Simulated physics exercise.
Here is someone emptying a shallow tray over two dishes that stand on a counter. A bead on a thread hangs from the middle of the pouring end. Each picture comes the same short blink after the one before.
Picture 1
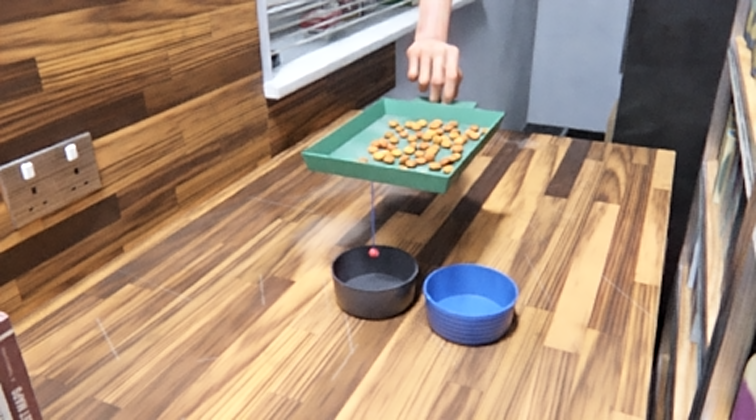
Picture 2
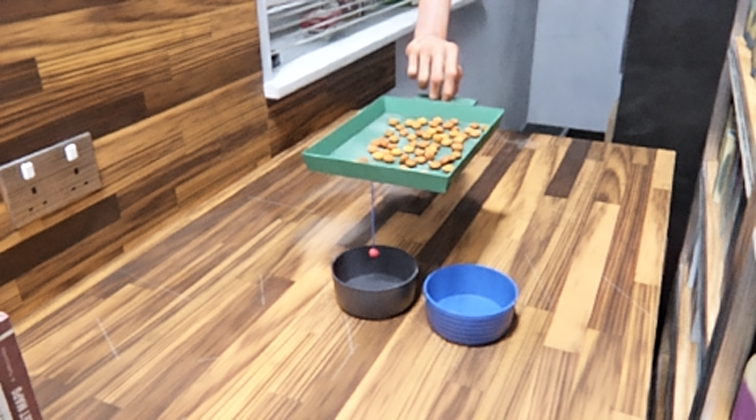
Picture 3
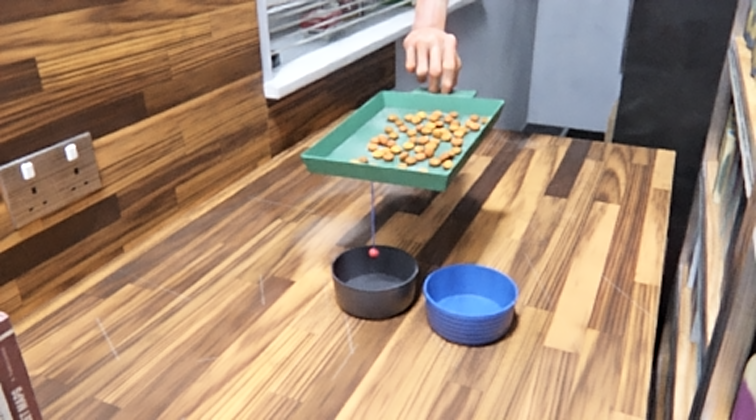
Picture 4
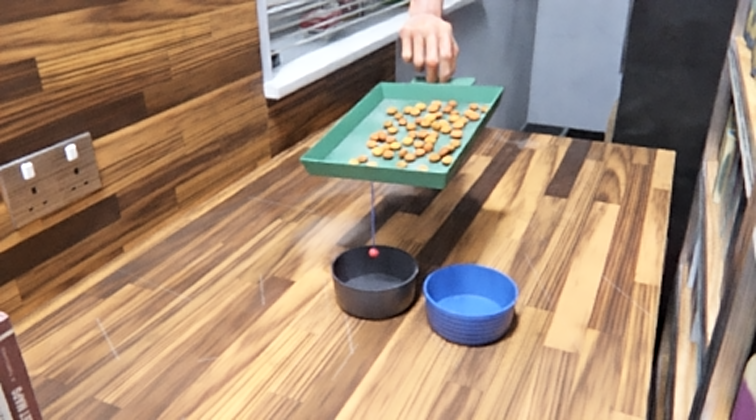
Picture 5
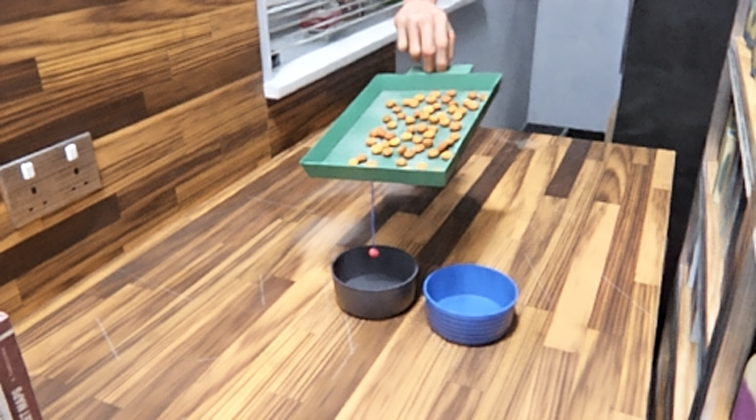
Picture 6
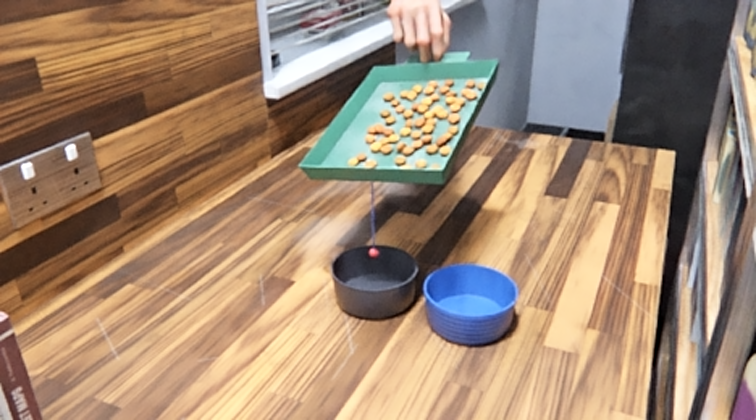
A green tray of brown kibble, gripped at its far edge by a hand, hangs above a wood-patterned counter seen from slightly above, with a matching wall and a socket at left. Below it sit a black bowl at left and a blue bowl at right, a small red bead hanging on a thread by the black one. The hand gradually raises the tray's back edge, tilting it forward and toward its left corner as the kibble spreads slightly, while the camera stays still.
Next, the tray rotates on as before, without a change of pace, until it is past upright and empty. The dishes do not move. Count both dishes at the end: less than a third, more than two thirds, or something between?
In the dishes lies under a third of it.
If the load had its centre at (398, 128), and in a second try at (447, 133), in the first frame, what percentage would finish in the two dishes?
The first gives 0 %, the second 10 %.
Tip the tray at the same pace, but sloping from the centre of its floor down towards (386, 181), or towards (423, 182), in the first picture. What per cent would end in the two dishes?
Roughly 30 per cent, and 80 per cent.
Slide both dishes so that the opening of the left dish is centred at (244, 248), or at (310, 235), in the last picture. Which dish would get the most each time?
First right, then the left one.
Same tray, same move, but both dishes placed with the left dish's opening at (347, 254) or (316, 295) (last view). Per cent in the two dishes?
The first gives 70 %, the second 10 %.
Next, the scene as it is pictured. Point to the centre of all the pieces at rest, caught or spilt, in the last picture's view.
Roughly at (298, 288).
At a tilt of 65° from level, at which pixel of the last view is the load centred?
Near (345, 158).
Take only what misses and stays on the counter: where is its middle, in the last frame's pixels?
Roughly at (297, 288).
Soon after the last picture, tray tipped steeply; all on the tray.
A little later, tray tipped past a quarter turn; about half on the tray; a small part outside both; about a third in the air.
Later still, tray tipped past a quarter turn; a small part in the left dish; nearly all outside both.
At rest, tray tipped past a quarter turn; none in the right dish; a small part in the left dish; nearly all outside both.
